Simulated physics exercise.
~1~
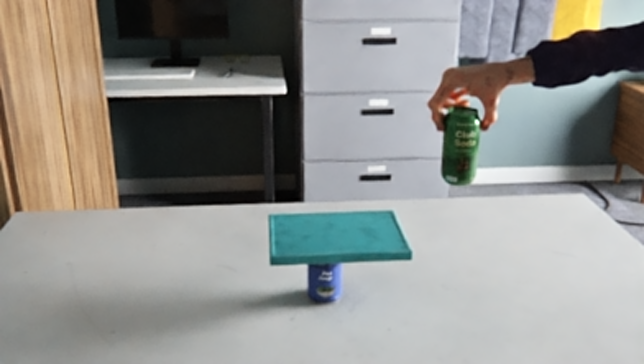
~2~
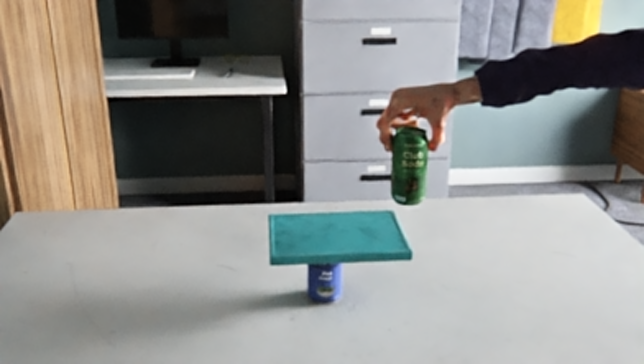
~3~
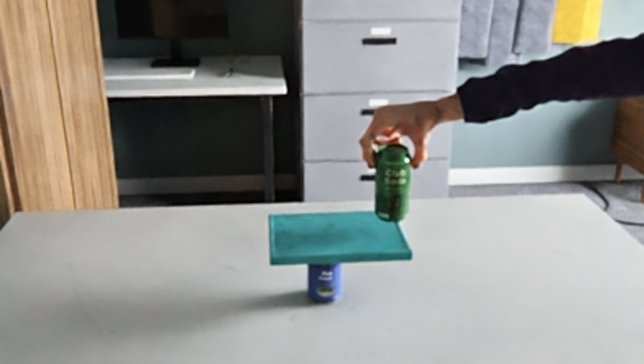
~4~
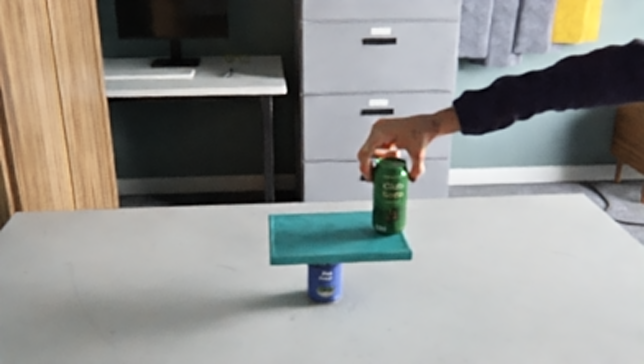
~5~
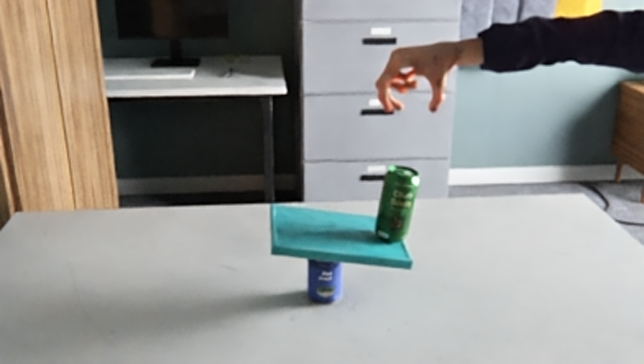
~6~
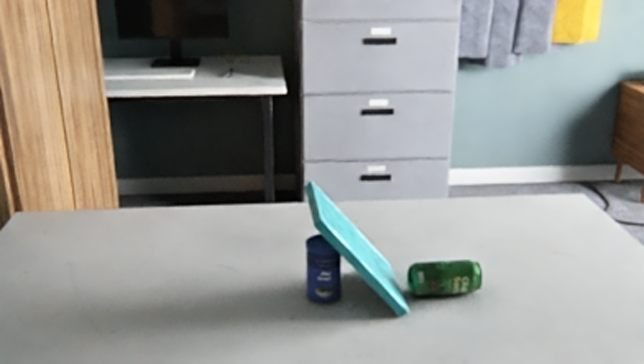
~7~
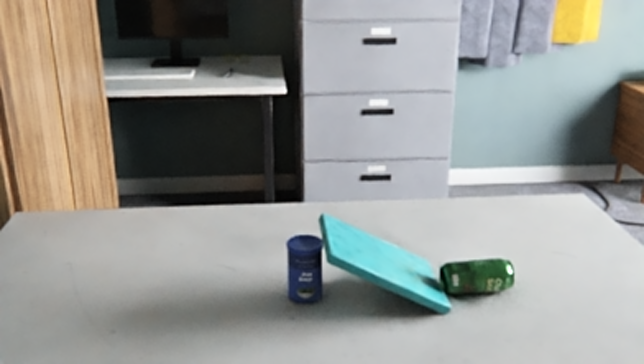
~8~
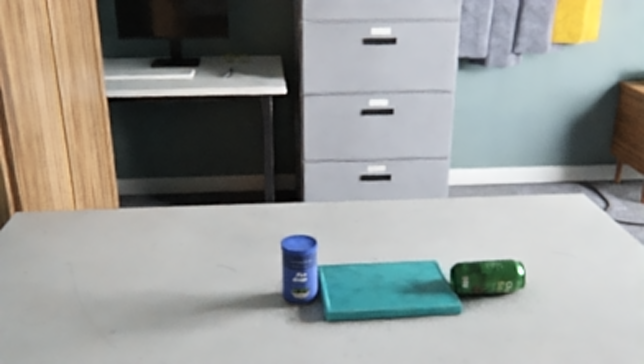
A hand set a green can upright near the right edge of a turquoise lid balanced on a blue tin, then let go. The lid tipped and slid down to the table, the can toppled onto its side, and the tin stayed standing, shifted slightly left.
